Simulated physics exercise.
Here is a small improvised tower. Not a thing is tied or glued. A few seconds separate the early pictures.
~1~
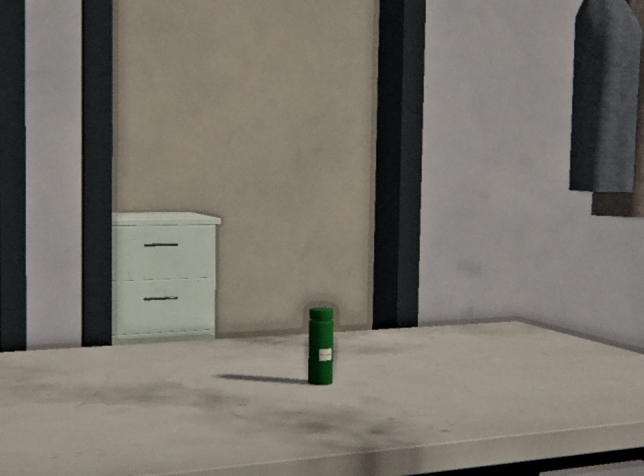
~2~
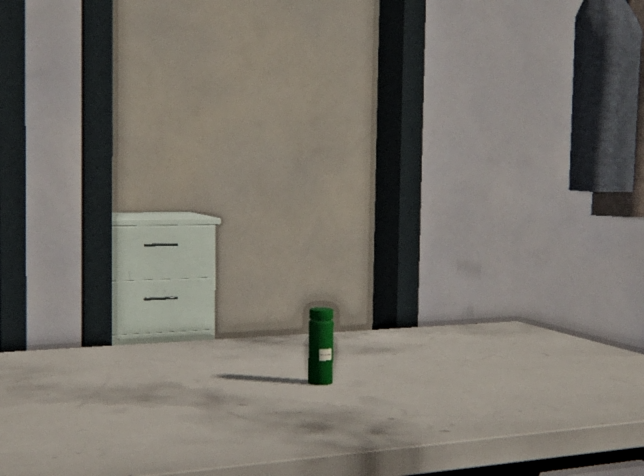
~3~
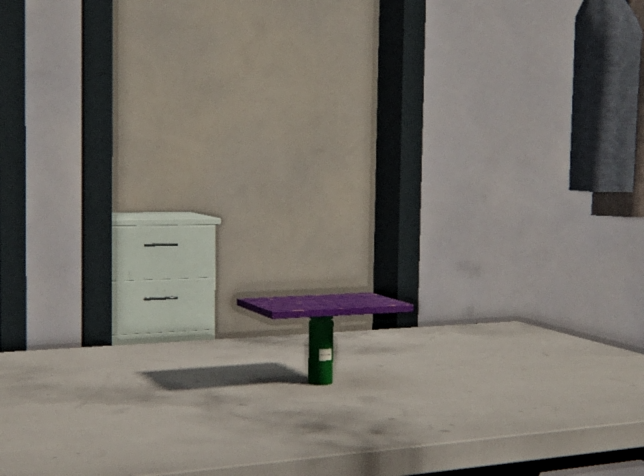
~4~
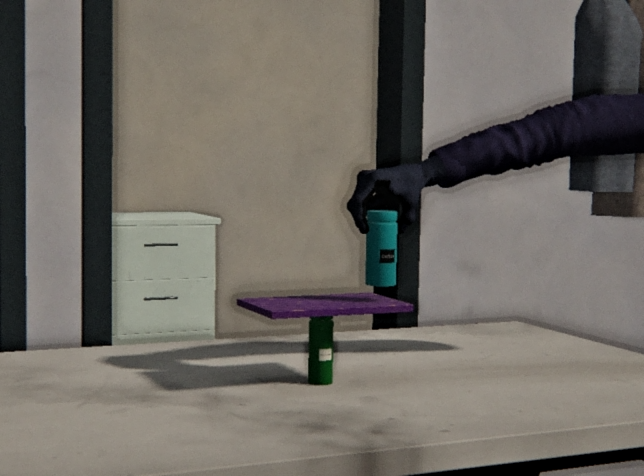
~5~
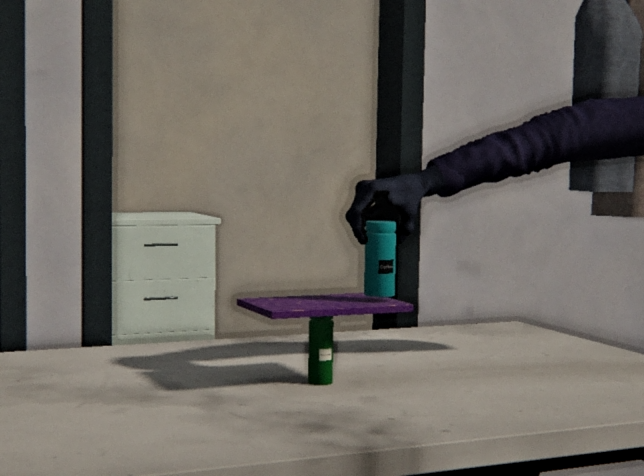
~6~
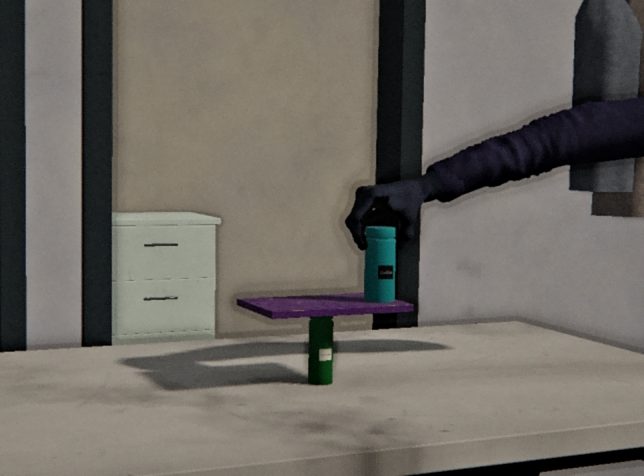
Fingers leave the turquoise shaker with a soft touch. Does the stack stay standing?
It will not stand firm.
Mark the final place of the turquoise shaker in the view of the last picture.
Near (444, 366).
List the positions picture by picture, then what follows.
In the first frame, the last thing is not in view yet; green shaker (321, 346).
In the second frame, the last thing is not in view yet; green shaker (321, 346).
In the third frame, the last thing is not in view yet; green shaker (321, 346).
In the fourth frame, coming down; turquoise shaker (381, 248); green shaker (321, 346).
In the fifth frame, coming down; turquoise shaker (380, 258); green shaker (321, 346).
In the sixth frame, set down, still held; turquoise shaker (380, 264); green shaker (321, 346).
Then, 0.40 s later than the last frame, turquoise shaker now fallen; purple board tilted by 58°.
Then, 0.50 s later than the last frame, purple board tilted by 61°.
Then, 0.70 s later than the last frame, purple board now fallen; green shaker tilted by 54°.
Then, 0.80 s later than the last frame, green shaker now fallen.
When it is over, fallen, turquoise shaker, green shaker and purple board. End places, in pixels of the last picture, turquoise shaker near (444, 366). The stack loses its balance.
